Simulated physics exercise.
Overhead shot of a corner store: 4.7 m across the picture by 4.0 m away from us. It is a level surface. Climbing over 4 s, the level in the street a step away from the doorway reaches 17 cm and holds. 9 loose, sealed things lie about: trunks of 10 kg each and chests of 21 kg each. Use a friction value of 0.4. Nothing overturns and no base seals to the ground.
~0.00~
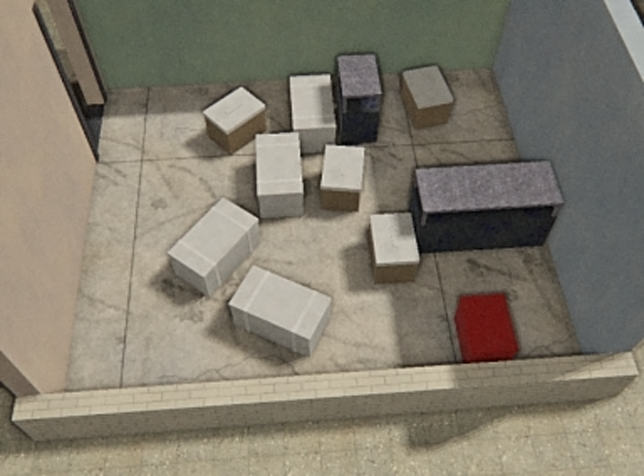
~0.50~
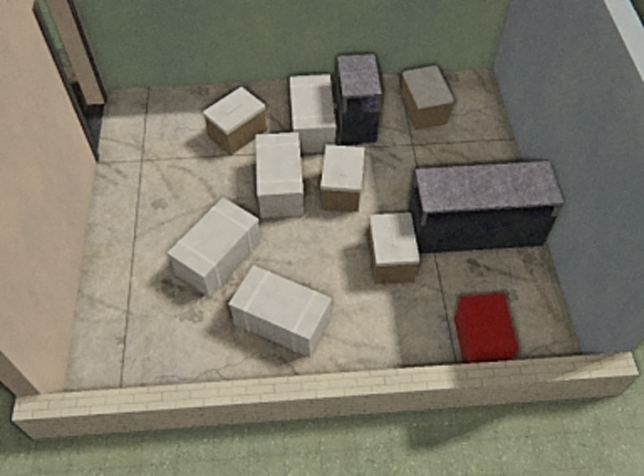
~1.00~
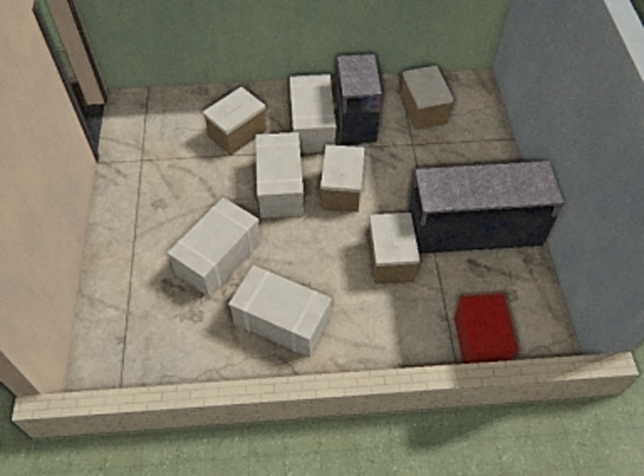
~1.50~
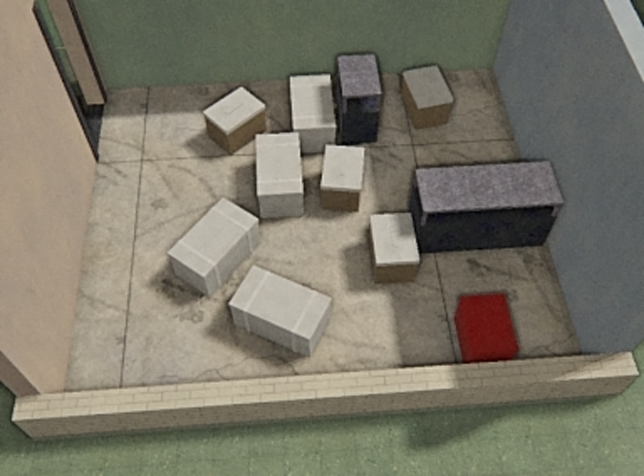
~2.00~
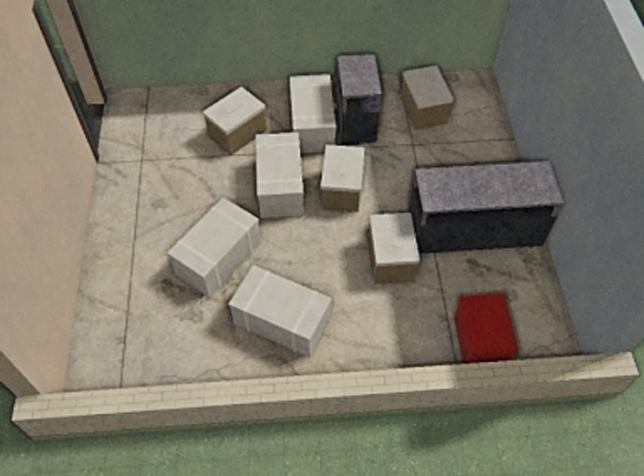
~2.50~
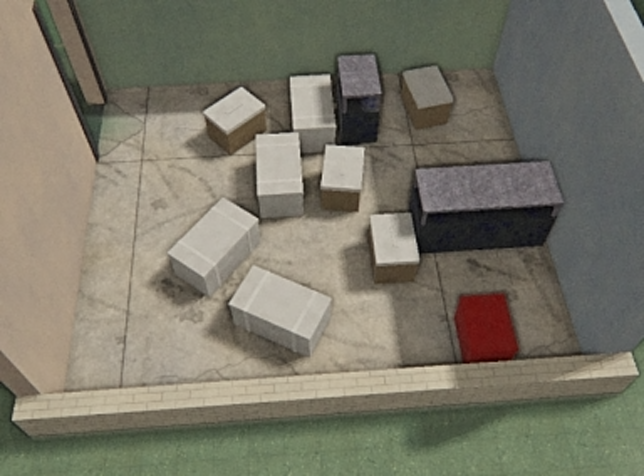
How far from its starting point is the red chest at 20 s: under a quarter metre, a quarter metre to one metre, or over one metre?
The red chest is under a quarter metre away.
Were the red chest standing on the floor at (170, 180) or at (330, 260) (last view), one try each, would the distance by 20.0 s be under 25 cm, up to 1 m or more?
In that order: It remains where it is; it remains where it is.
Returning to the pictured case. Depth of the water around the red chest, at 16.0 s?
Roughly 7 cm at that moment.
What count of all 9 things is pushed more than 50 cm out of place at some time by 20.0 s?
The total is 6.
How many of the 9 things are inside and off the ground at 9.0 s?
That would be 2 of them.
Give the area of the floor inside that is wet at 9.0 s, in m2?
The covered patch comes to about 14 m2.
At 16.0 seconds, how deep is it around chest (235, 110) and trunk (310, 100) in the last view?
I'd estimate 7 cm for the first and 6 cm for the second.
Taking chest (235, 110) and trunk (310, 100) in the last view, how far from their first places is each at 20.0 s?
60 cm, 80 cm.
After 4.0 s the red chest is near (489, 322), 0.0 m from its start, aground; 0 afloat.
After 9.0 s the red chest is near (489, 322), 0.0 m from its start, aground; 2 afloat.
After 16.0 s the red chest is near (489, 323), 0.0 m from its start, aground; 4 afloat.
After 20.0 s the red chest is near (486, 321), 0.0 m from its start, afloat; 6 afloat.
